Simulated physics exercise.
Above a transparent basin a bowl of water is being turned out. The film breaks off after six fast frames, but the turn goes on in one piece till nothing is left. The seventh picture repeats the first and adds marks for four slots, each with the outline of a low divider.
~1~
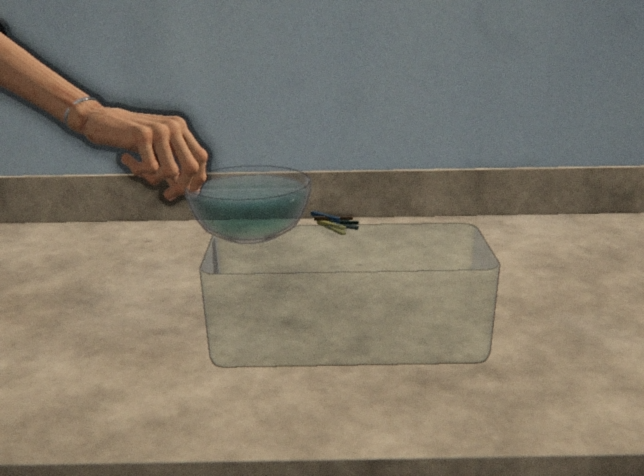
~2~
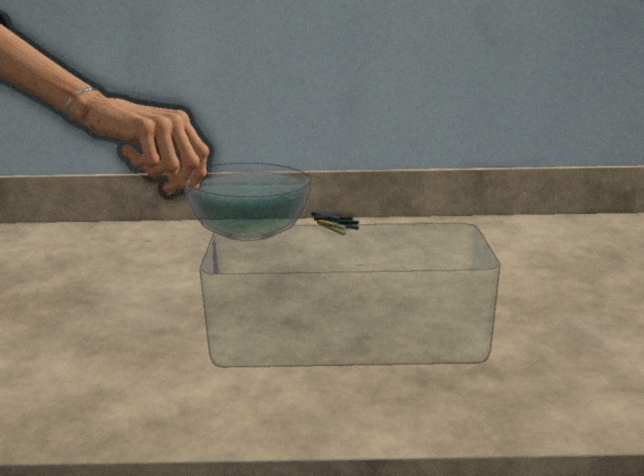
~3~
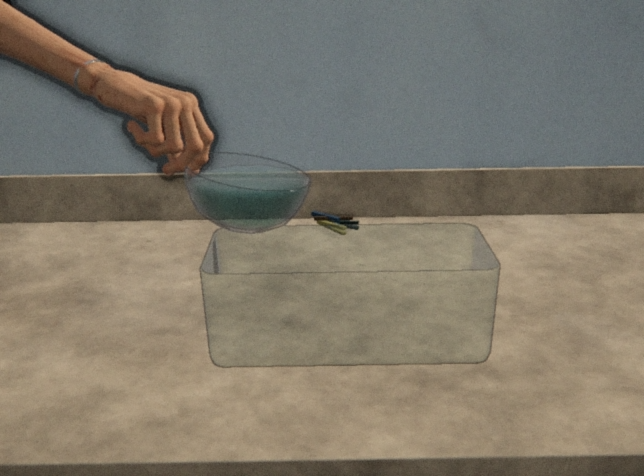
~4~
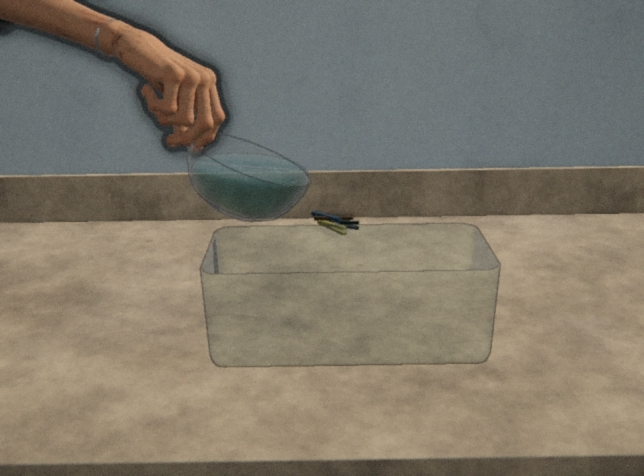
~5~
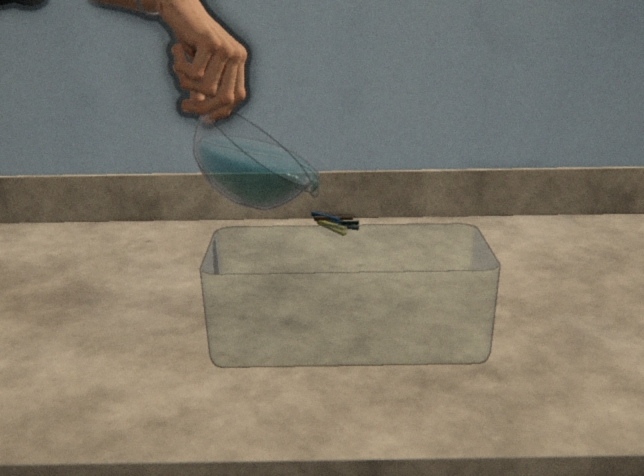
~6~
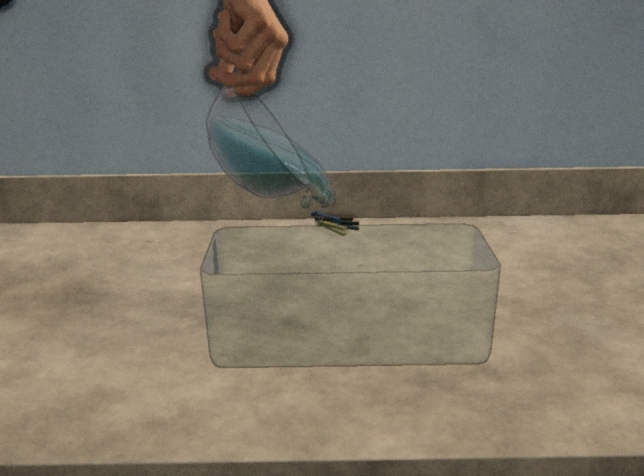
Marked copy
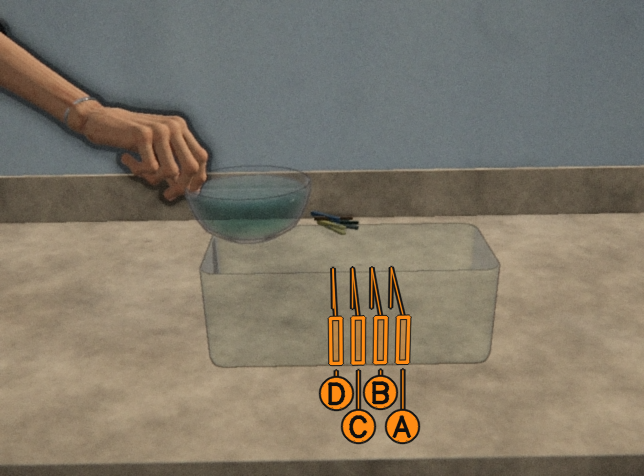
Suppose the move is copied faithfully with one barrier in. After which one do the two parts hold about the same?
The best position is A.
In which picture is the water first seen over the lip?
Picture 4.
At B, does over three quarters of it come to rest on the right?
No.
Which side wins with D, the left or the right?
More ends on the right.
On the marked copy, A at (402, 370); B at (380, 370); C at (358, 370); D at (336, 371).
Choosing A, about 49 % ends left of the wall and 40 % right of it; 12 % is lost outside.
Choosing B, about 26 % ends left of the wall and 65 % right of it; 9 % is lost outside.
Choosing C, about 20 % ends left of the wall and 74 % right of it; 7 % is lost outside.
Choosing D, about 13 % ends left of the wall and 81 % right of it; 5 % is lost outside.
